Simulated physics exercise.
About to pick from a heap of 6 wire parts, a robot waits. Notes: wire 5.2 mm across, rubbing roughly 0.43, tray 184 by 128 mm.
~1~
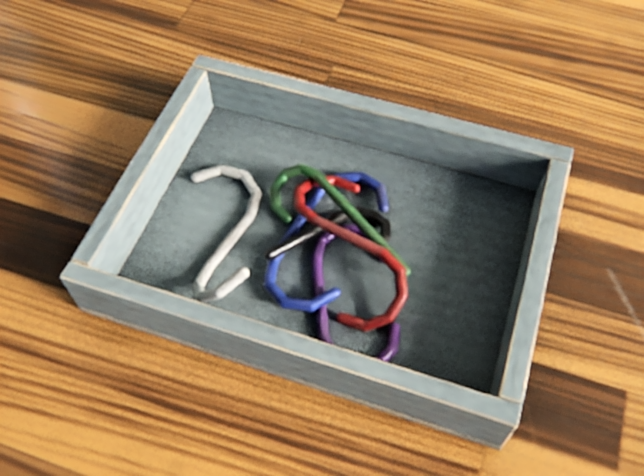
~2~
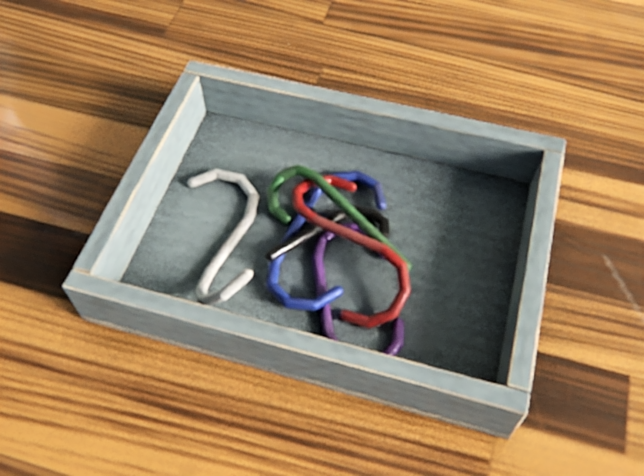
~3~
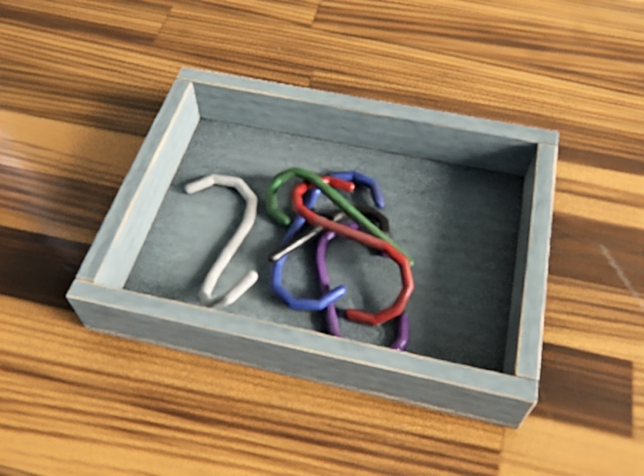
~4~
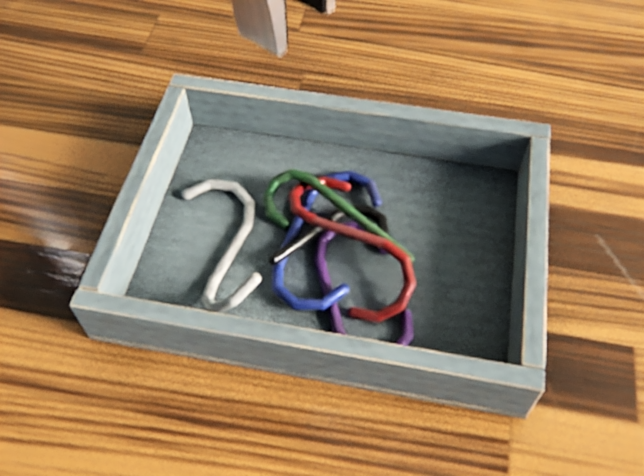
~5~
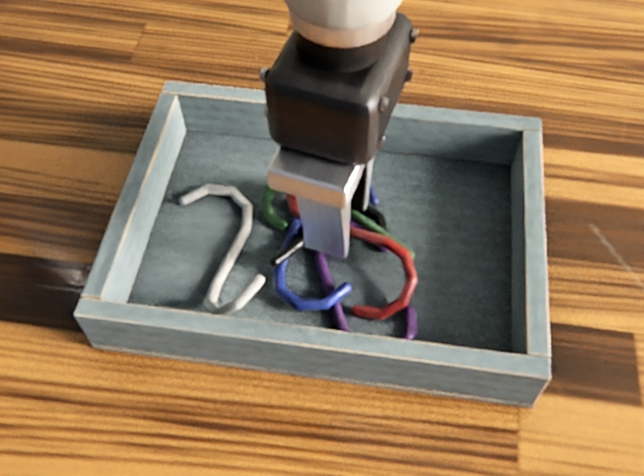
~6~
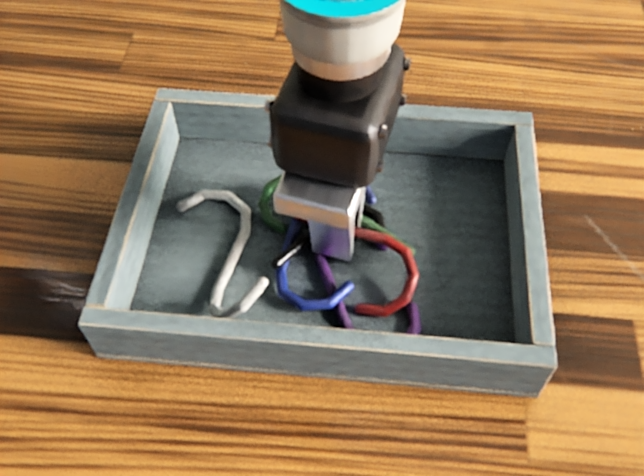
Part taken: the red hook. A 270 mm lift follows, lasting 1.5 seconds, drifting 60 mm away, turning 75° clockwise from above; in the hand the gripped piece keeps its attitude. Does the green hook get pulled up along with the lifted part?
Yes.
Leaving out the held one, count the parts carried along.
Altogether I count 1.
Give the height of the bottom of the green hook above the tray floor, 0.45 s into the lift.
10 mm.
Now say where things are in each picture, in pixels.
In the first frame, fingers out of view, 222 mm above the grip; green hook from (288, 219) to (405, 271), passing over purple hook, over blue hook, over red hook; red hook from (341, 318) to (355, 188), passing over purple hook, over blue hook, over black hook.
In the second frame, fingers out of view, 222 mm above the grip; red hook from (345, 315) to (352, 187), passing over purple hook, over blue hook, over black hook; blue hook from (338, 291) to (381, 205), passing over purple hook, under black hook, under red hook.
In the third frame, fingers out of view, 207 mm above the grip; white hook from (190, 188) to (251, 277); black hook from (374, 242) to (273, 258), passing over purple hook, over blue hook, under red hook.
In the fourth frame, fingers out of view, 110 mm above the grip; green hook from (285, 224) to (409, 259), passing over purple hook, over blue hook, over red hook; purple hook from (406, 315) to (384, 249), passing under blue hook, under black hook, under red hook.
In the fifth frame, fingers (338, 211) 14 mm above the grip.
In the sixth frame, fingers (337, 229) closed on the red hook.
Then, 0.45 s into the lift, lowest point more than 20 mm over the tray floor, red hook 58 mm.
Then, 0.83 s into the lift, lowest point more than 20 mm over the tray floor, red hook 159 mm, green hook 88 mm.
Then, 1.50 s into the lift, lowest point more than 20 mm over the tray floor, red hook 273 mm, green hook 202 mm.
Finally, hanging red hook 273 mm, green hook 202 mm; the other 4 are down.
